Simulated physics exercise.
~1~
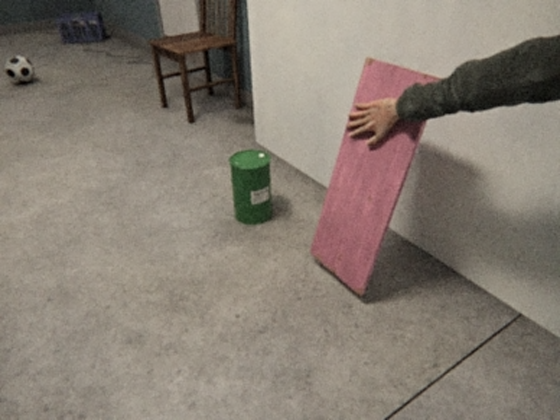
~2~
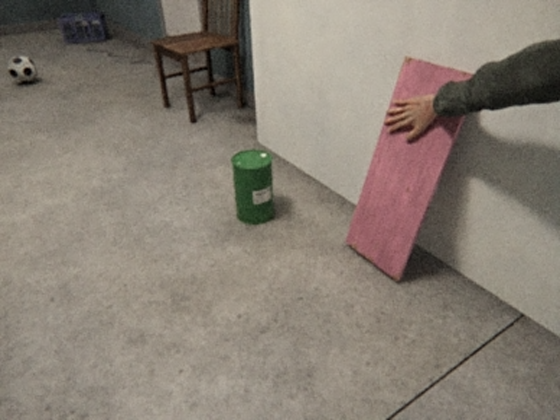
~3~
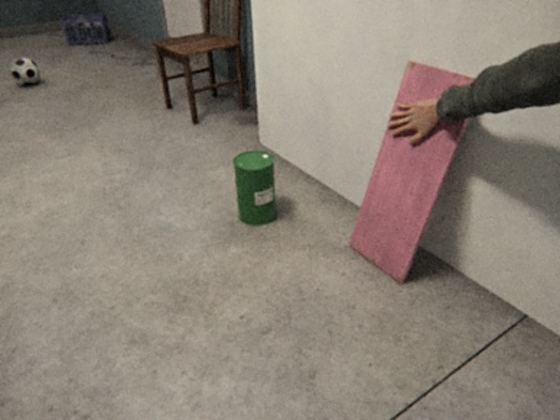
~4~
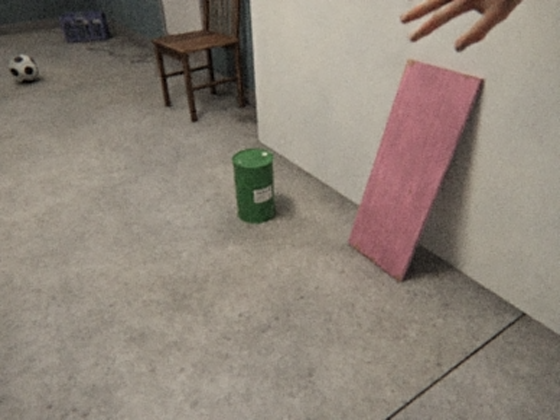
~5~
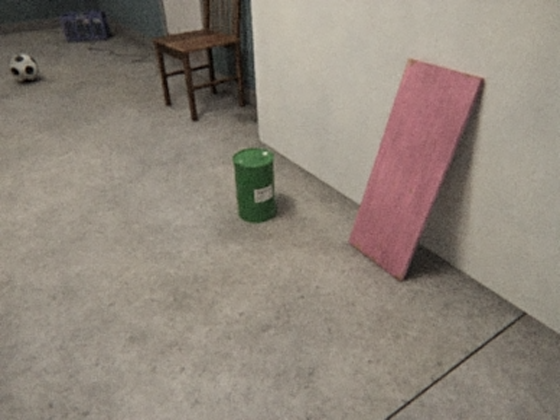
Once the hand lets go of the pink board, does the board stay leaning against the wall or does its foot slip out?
The board stays leaning against the wall, with its foot holding its place on the floor after the hand draws away.
